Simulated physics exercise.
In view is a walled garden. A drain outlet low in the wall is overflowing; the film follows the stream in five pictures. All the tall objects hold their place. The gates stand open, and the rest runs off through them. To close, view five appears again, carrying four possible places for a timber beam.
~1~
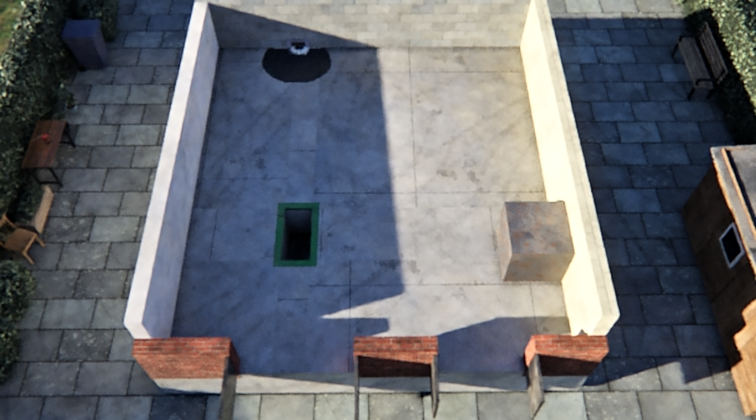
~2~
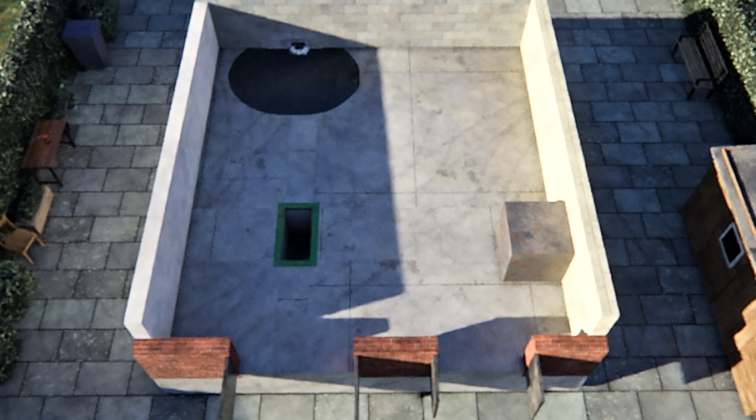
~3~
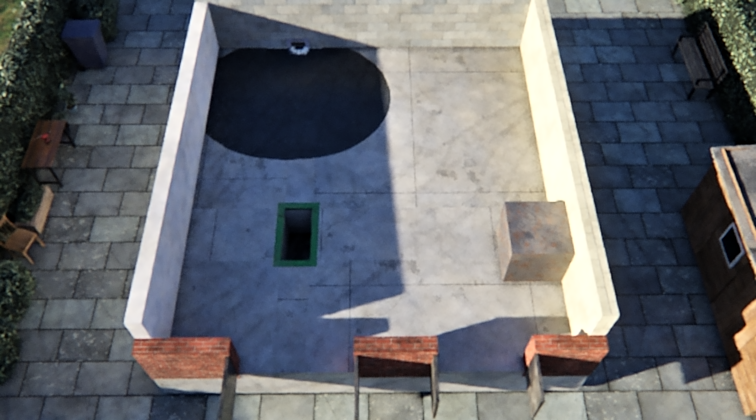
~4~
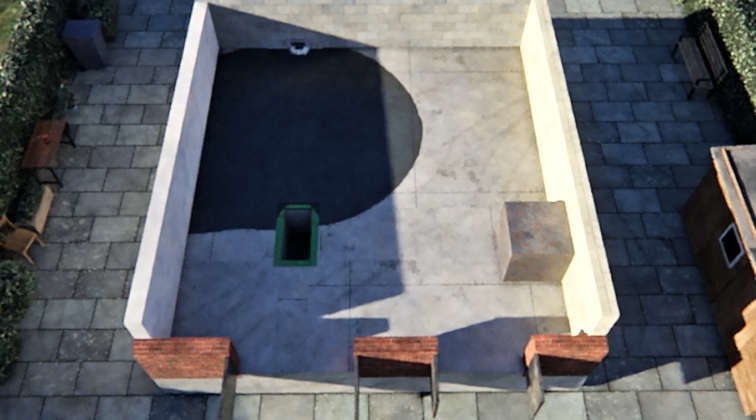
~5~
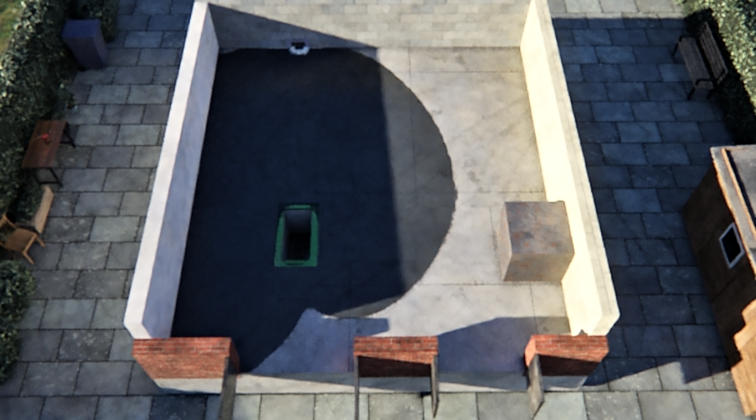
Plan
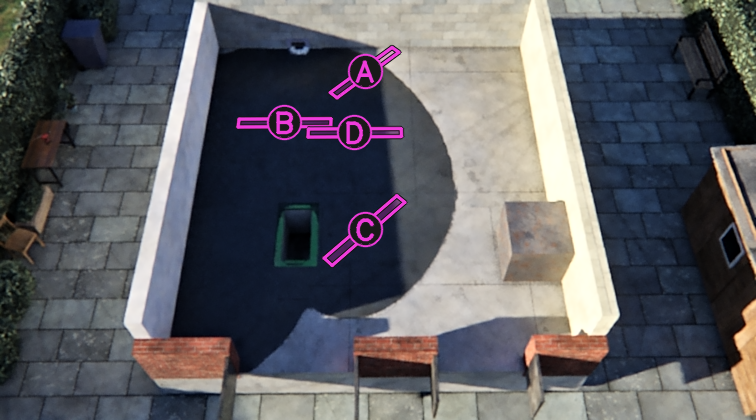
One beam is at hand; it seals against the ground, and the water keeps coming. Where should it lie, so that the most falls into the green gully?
C works best here.
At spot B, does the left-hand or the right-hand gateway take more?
The left gate.
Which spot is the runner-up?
The answer is A.
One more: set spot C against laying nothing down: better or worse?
Better.
On the marked copy, A from (333, 95) to (395, 49); B from (238, 123) to (330, 122); C from (328, 261) to (400, 199); D from (308, 133) to (401, 132).
Choosing A, about 27 % of the stream goes into the green gully, about 72 % out by the gates.
Choosing B, about 14 % of the stream goes into the green gully, about 85 % out by the gates.
Choosing C, about 42 % of the stream goes into the green gully, about 57 % out by the gates.
Choosing D, about 17 % of the stream goes into the green gully, about 83 % out by the gates.
